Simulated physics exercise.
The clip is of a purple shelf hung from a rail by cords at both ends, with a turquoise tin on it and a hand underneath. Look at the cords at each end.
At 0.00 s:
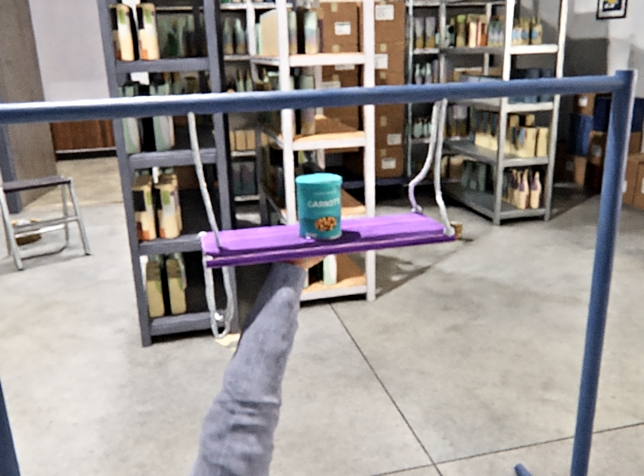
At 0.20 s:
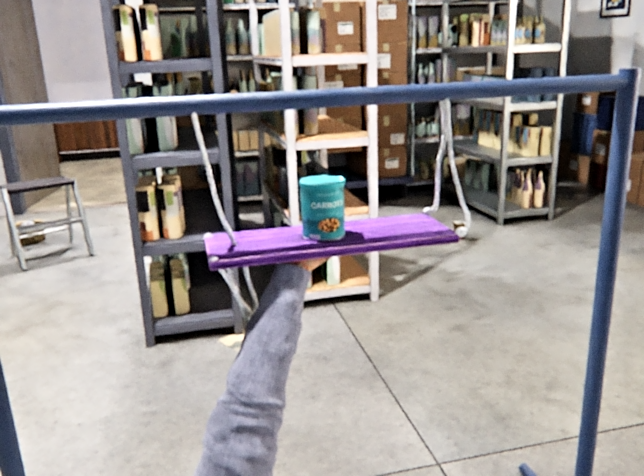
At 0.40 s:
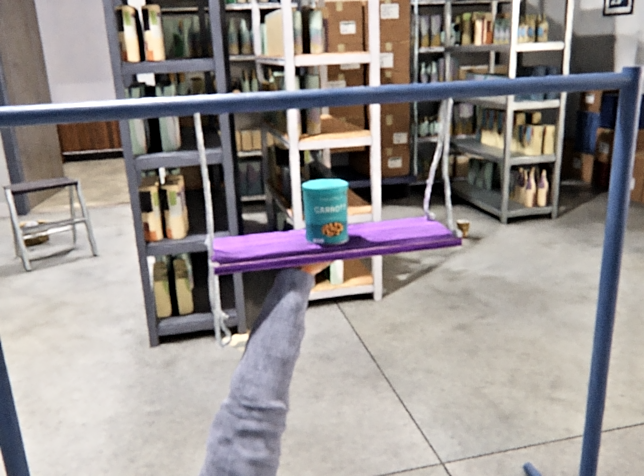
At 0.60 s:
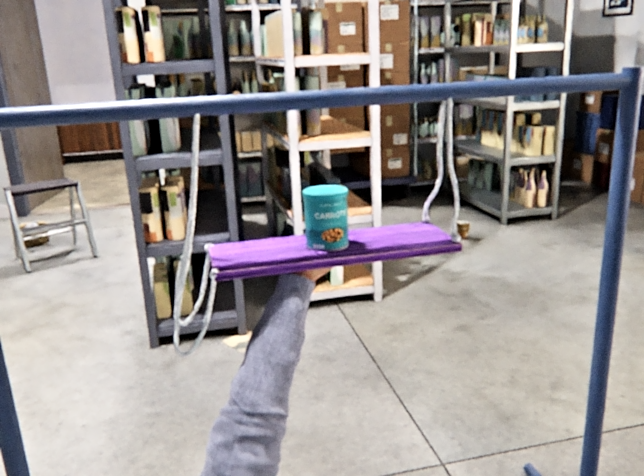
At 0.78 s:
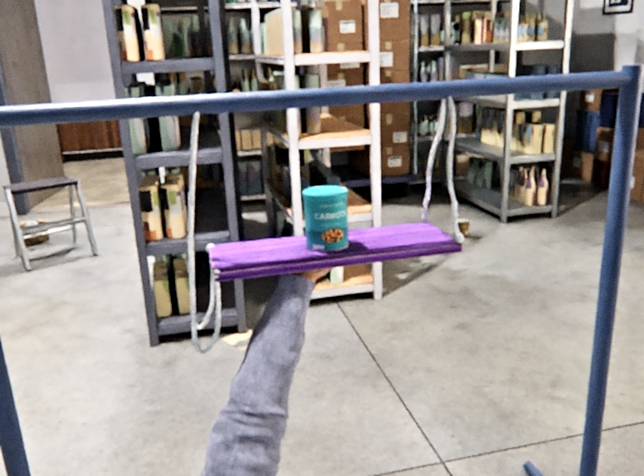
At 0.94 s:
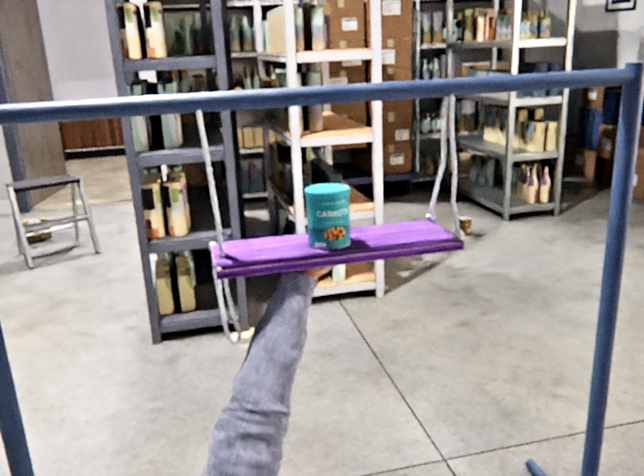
At first a hand in a grey sleeve supports a purple shelf from below, with a turquoise tin on top and slack cords hanging from a blue rail at both ends. The shelf shifts down very slightly while the loose left cords sway and change shape, ending in a loop, with the right cords almost straight.
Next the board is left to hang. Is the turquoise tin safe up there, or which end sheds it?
In the end the turquoise tin drops leftwards.
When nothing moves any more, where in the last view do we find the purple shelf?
Around (389, 318).
By 1.34 s, board tipped 35° down to the left; tin falling near (263, 362).
By 1.88 s, board tipped 47° down to the left; tin on the floor.
By 2.42 s, board tipped 41° down to the left; tin on the floor.
When it is over, board tipped 43° down to the left; tin on the floor. The turquoise tin slides off to the left.
